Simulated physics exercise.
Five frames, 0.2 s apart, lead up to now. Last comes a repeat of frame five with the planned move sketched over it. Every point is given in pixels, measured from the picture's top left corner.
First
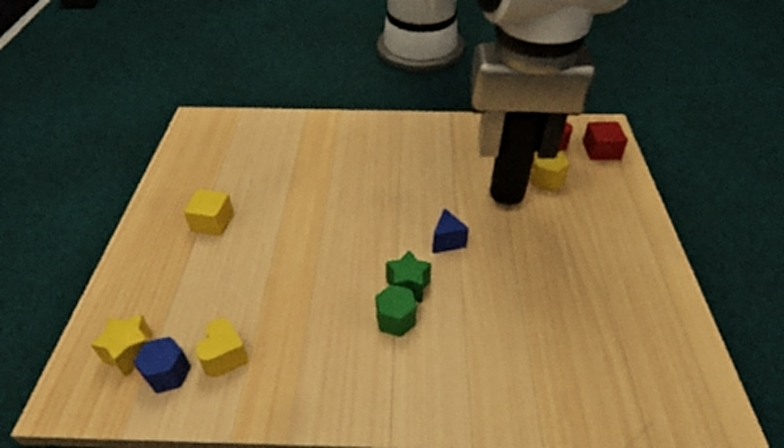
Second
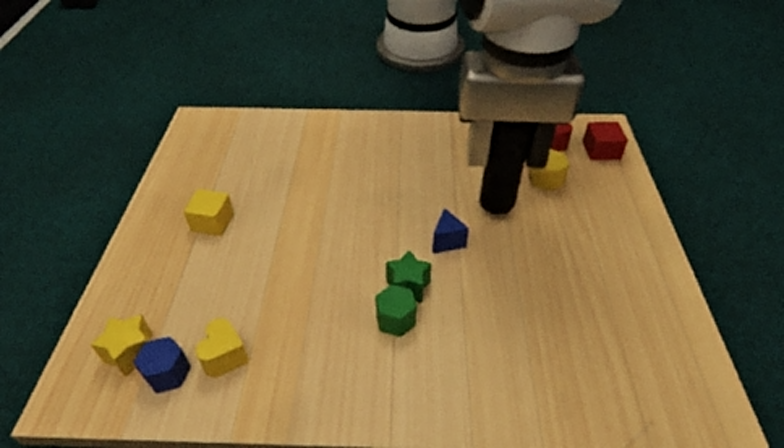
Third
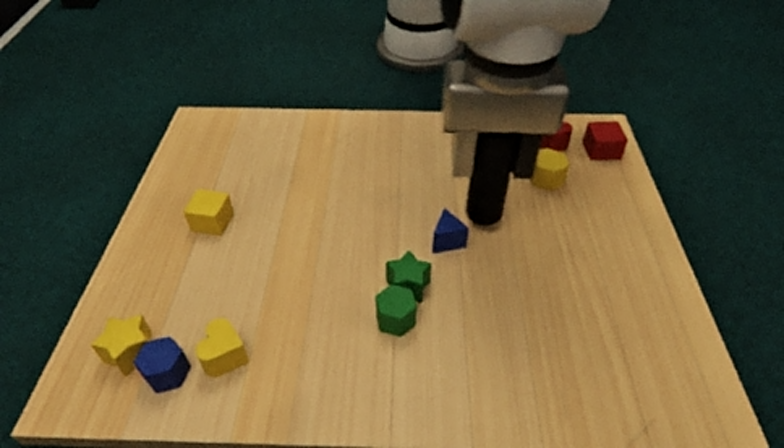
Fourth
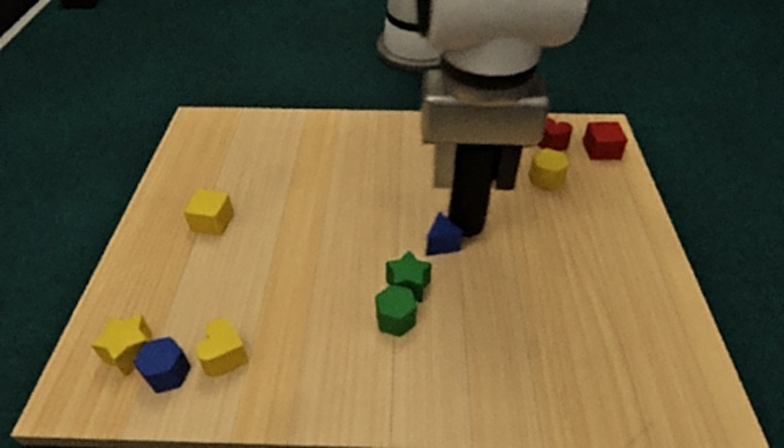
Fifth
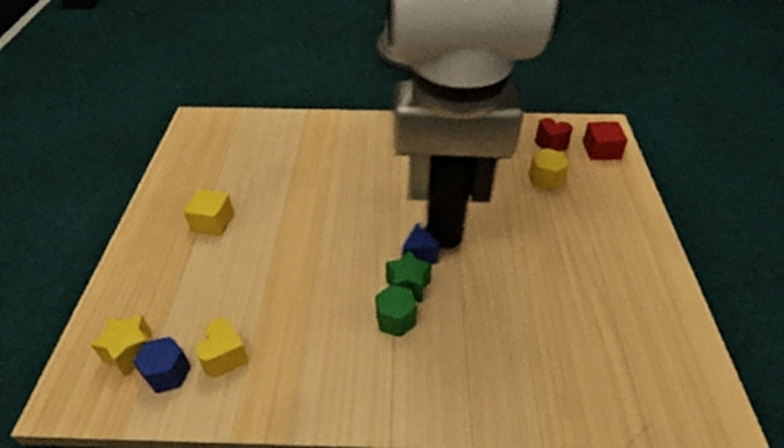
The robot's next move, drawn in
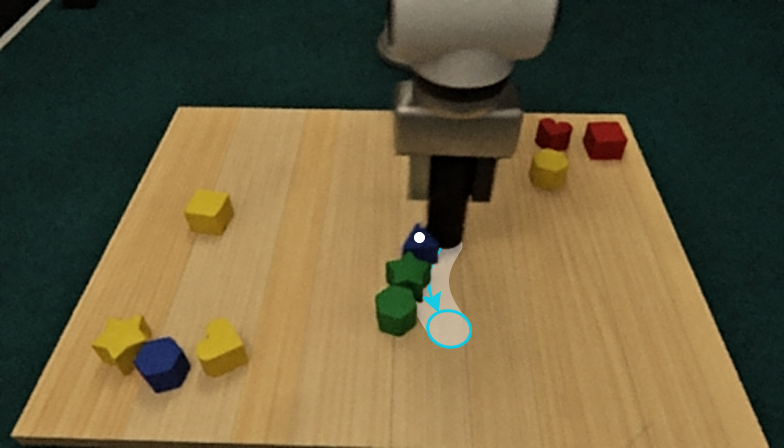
The clip shows a robot arm moving a dark bar left and toward the viewer over a wooden board of coloured blocks, then pushing a blue triangular block left until it sits beside a green star and green hexagonal block.
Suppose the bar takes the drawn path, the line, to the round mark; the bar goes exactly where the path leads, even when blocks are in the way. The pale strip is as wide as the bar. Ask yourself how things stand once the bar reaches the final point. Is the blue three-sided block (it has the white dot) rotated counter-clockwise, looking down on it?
No
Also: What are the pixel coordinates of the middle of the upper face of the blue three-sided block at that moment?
I'd expect the centre of its top face to be at (398, 244).
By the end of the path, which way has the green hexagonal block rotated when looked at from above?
Looking from above, the answer is counterclockwise.
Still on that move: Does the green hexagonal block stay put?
The answer is no.
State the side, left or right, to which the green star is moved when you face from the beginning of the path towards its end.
Its sideways move is to the right.
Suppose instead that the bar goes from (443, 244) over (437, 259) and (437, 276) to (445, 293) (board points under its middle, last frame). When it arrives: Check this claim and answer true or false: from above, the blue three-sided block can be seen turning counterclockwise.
False - the claim does not hold.
Drawn move, from (443, 244) through (430, 269) and (432, 299) to (449, 328); the dot is on the blue three-sided block.
On the path given first. One third of the way, bar (431, 260); green hexagonal block (395, 307); green star (398, 272), turned 20° anticlockwise; blue three-sided block (399, 244), turned 30° clockwise.
Two thirds of the way, bar (433, 290); green hexagonal block (383, 320), turned 40° anticlockwise; green star (390, 283), turned 30° clockwise; blue three-sided block (398, 244), turned 35° clockwise.
At the end, bar (450, 320); green hexagonal block (383, 320), turned 40° anticlockwise; green star (391, 283), turned 35° clockwise; blue three-sided block (398, 244), turned 35° clockwise.
